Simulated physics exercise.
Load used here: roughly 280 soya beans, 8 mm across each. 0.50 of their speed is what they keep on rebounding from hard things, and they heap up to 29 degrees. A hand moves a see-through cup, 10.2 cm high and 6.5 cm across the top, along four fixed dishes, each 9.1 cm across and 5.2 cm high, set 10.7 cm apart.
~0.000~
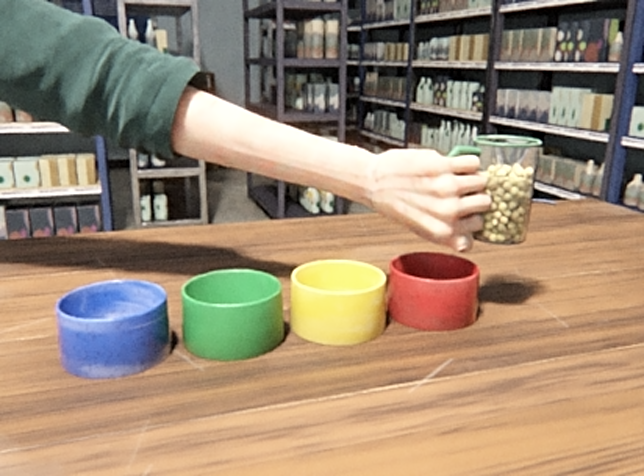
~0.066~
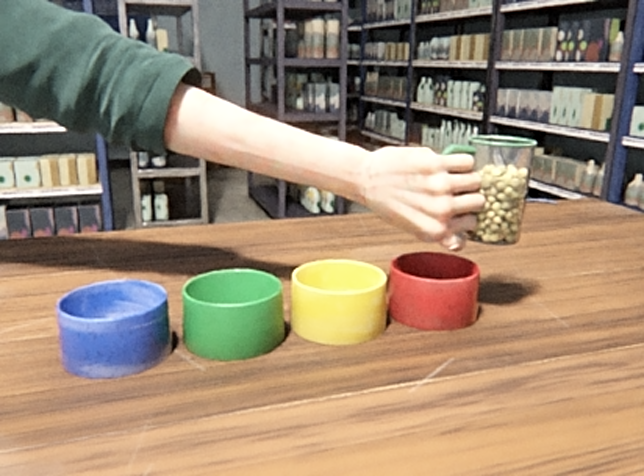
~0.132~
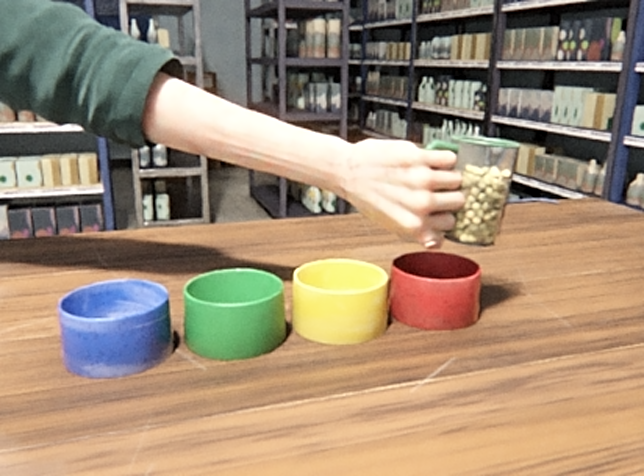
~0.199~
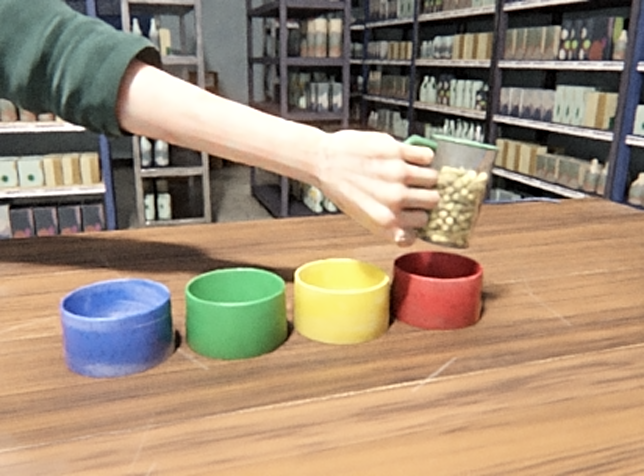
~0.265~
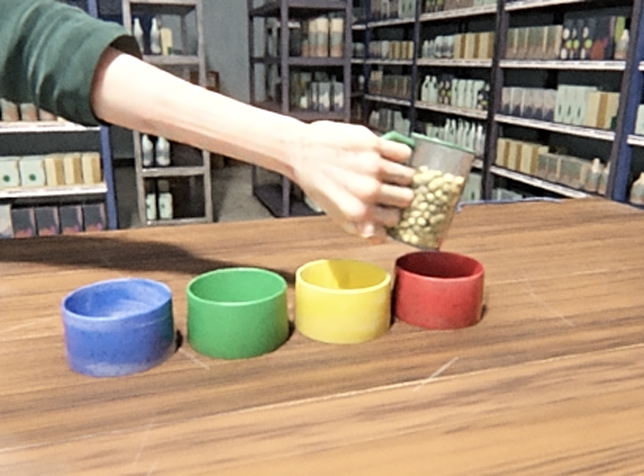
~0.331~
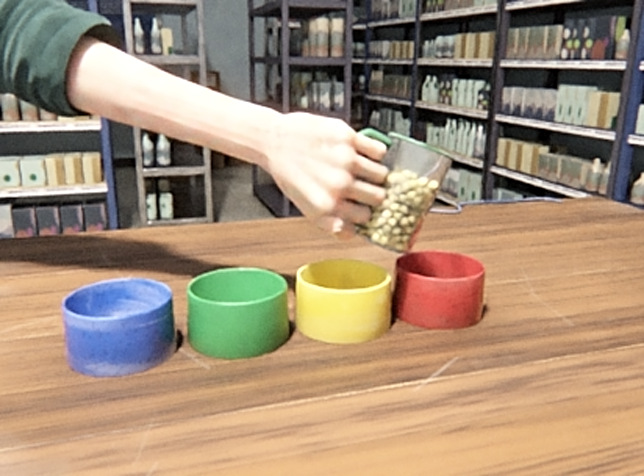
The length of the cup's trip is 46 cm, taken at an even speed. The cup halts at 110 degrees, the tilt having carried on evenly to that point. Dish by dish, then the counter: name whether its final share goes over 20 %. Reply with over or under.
Red under, blue over, green under, yellow under, counter under.
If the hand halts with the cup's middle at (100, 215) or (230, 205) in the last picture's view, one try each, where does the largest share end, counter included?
Counter; counter.
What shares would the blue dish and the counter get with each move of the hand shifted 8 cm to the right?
The blue dish would get 0 and the counter 0.
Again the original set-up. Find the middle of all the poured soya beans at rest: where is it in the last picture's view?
Near (128, 327).
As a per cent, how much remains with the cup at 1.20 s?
Somewhere near 100 per cent of the load.
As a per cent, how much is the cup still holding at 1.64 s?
It comes out close to 55 per cent.
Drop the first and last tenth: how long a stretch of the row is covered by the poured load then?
5 centimetres.
After 0.85 s, tilt 64 degrees; cup holds 100 %.
Then, at 1.20 s, tilt 92 degrees; cup holds 100 %.
After 1.64 s, tilt 110 degrees; cup holds 55 %, blue 45 %.
At rest (2.7 s), red 0 %, blue 100 %, green 0 %, yellow 0 %, counter 0 %.
